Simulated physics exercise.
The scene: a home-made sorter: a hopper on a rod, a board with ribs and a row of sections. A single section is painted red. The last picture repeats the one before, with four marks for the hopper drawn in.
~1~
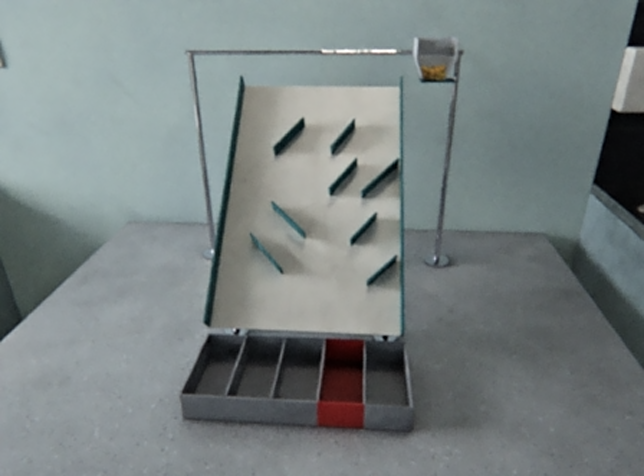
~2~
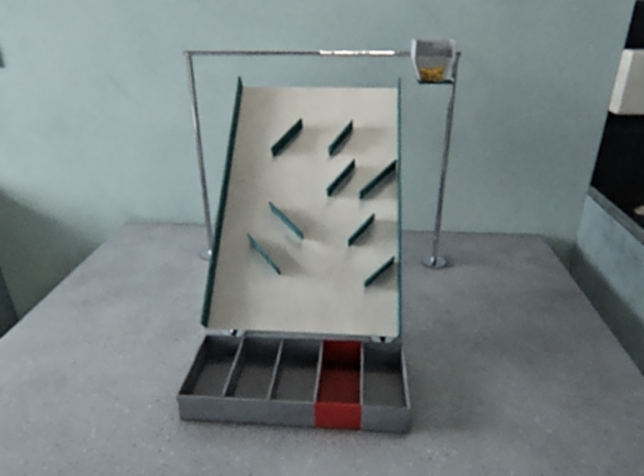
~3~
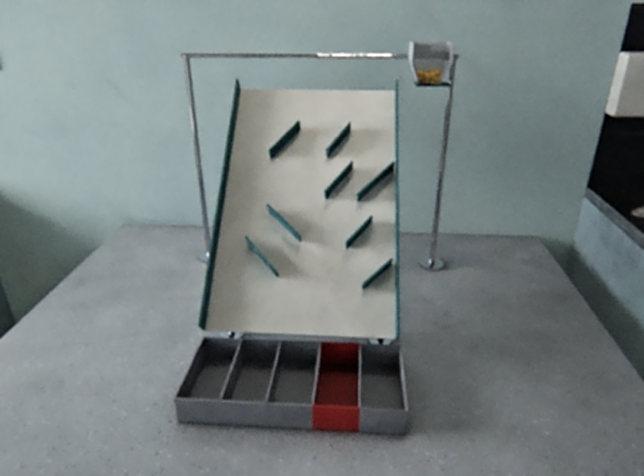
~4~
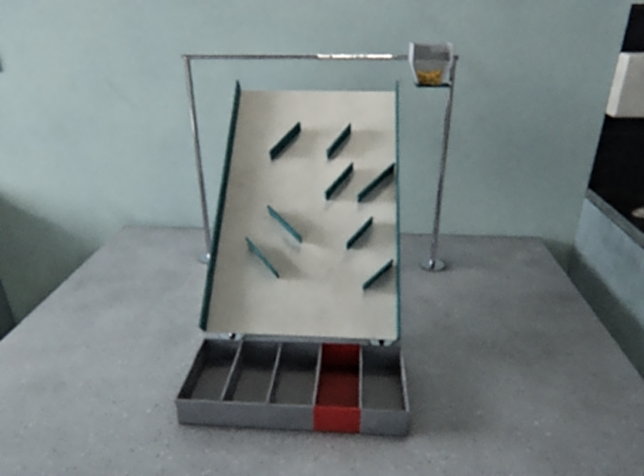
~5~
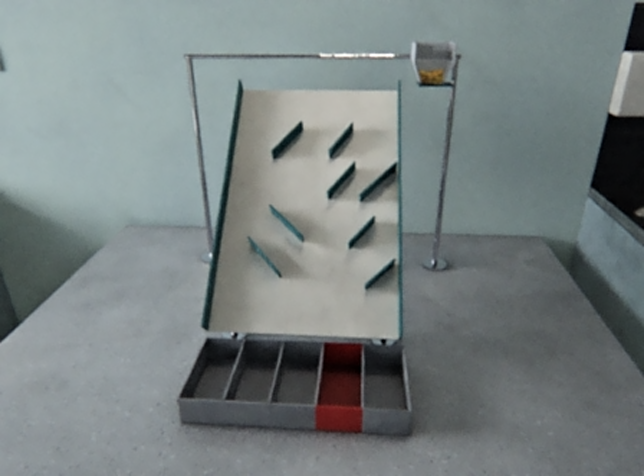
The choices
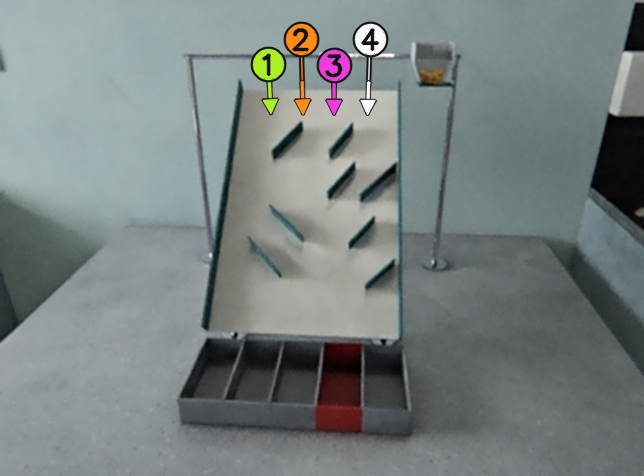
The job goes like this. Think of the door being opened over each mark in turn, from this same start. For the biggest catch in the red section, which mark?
Choose 3.
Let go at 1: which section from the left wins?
It is the first one.
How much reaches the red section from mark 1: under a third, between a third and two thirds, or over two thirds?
Mark 1 gives under a third.
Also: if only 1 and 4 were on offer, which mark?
4 it is.
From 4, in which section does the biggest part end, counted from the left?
It is the third one.
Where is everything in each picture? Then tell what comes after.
Hopper at (433, 72), puffed corn balls, door shut, in the first frame.
Ribs (271, 148) to (301, 118), (329, 148) to (353, 120), (327, 189) to (355, 158), in the second frame.
Ribs (357, 194) to (394, 162), (267, 204) to (299, 235), (346, 242) to (372, 215), in the third frame.
Ribs (246, 237) to (276, 273), (364, 285) to (393, 259), in the fourth frame.
Red section at (339, 417), number 4 of 5 from the left, in the fifth frame.
On the marked copy, mark 1 meets the board at (270, 108); mark 2 meets the board at (302, 108); mark 3 meets the board at (334, 109); mark 4 meets the board at (367, 109).
With 1, a small part in the red section, most in other sections, a small part outside the box.
With 2, a small part in the red section, most in other sections, a small part outside the box.
With 3, about two thirds in the red section, about a quarter in other sections, a small part outside the box.
With 4, a small part in the red section, about two thirds in other sections, a small part held on the board, a small part outside the box.
